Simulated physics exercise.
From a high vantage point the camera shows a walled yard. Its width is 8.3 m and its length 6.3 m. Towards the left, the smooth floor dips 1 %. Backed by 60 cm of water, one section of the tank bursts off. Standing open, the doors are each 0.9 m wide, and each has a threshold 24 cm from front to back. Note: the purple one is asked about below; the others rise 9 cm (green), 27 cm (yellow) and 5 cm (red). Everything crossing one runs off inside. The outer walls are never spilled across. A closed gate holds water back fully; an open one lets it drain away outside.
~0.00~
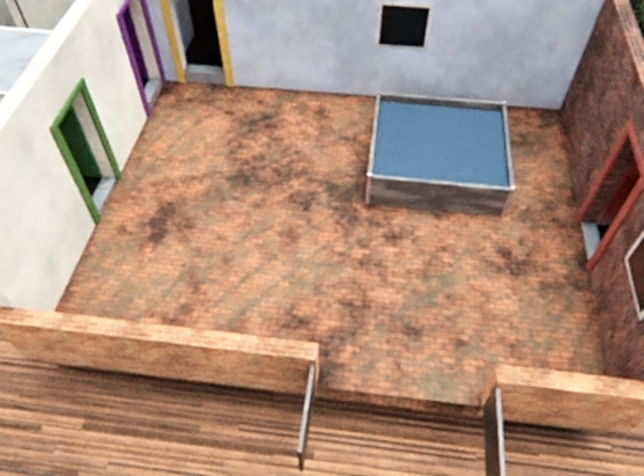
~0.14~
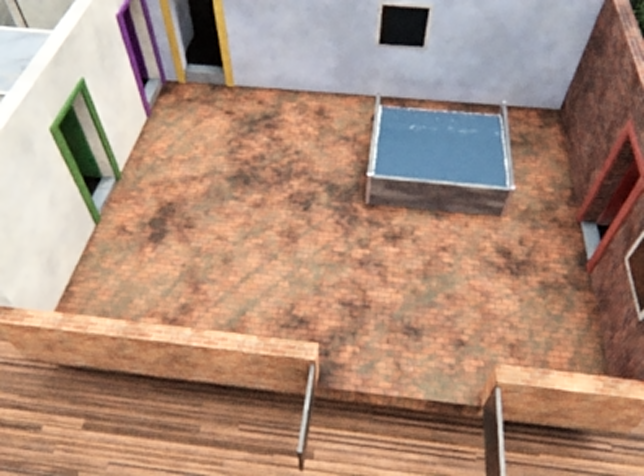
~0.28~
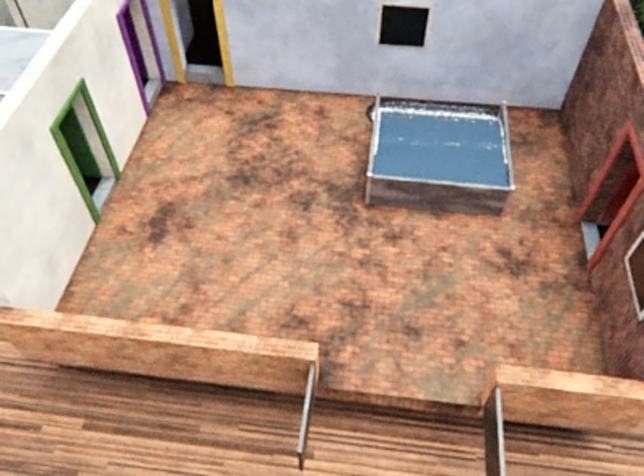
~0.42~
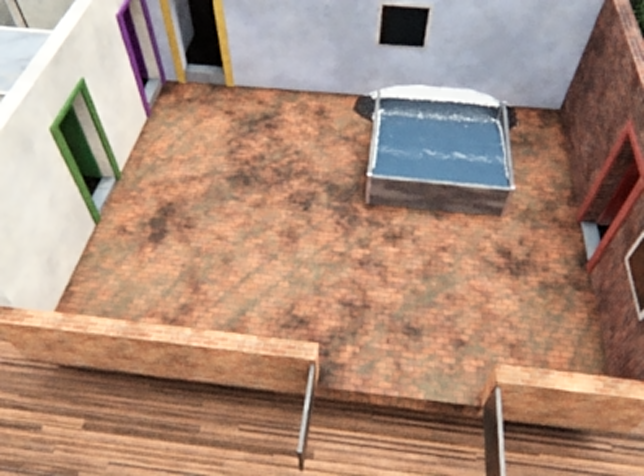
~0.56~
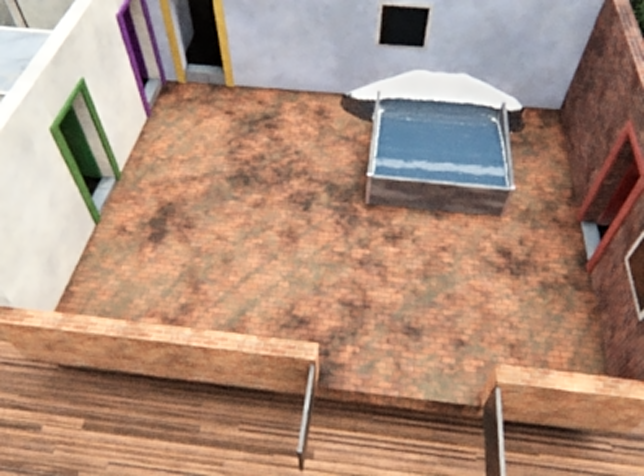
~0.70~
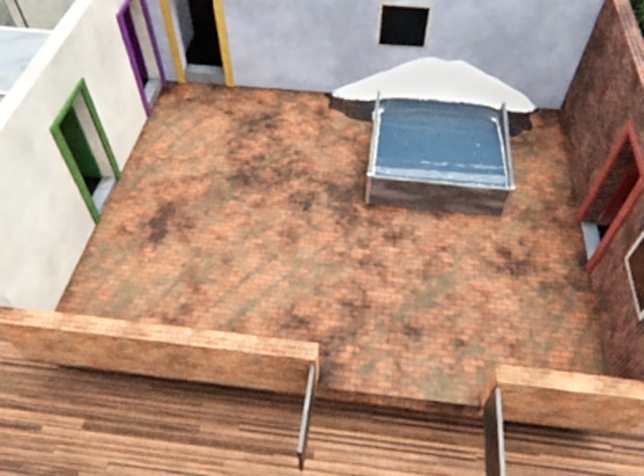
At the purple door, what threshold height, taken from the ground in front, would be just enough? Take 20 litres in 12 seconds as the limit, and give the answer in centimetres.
18 cm.
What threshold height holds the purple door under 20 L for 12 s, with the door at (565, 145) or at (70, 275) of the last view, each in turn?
In turn: Roughly 22 cm, roughly 6.5 cm.
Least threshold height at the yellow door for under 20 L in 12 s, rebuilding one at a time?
Yellow - roughly 7.0 cm.
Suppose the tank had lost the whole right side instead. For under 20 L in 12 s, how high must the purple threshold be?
You'd want it roughly 16 centimetres tall.
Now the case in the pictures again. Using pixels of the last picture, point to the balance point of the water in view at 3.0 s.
The water's centre is at about (408, 146).
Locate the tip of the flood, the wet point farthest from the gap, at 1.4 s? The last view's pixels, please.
Around (254, 92).
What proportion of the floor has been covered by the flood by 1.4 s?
Roughly 10 percent of the floor.
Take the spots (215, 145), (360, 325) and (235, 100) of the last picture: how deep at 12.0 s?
Respectively 6 cm, 3 cm and 4 cm.
After 1.4 s water covers 10 % of the floor, deepest (47 cm) near (426, 104); it has not reached the purple door.
After 3.0 s water covers 40 % of the floor, deepest (28 cm) near (552, 120); 24 cm at the purple door, 4 litres in over its 19 cm threshold.
After 12.0 s water covers 90 % of the floor, deepest (10 cm) near (42, 338); 7 cm at the purple door, 13 litres in over its 19 cm threshold.
At the purple door as built, the water arrived by 2.4 s and peaked near 27 cm at 2.6 s.
Run again over the same 12 s with other heights there, 30 litres in over 16 cm, 4 litres over 22 cm. The limit of 20 litres is kept from about 18 cm up.
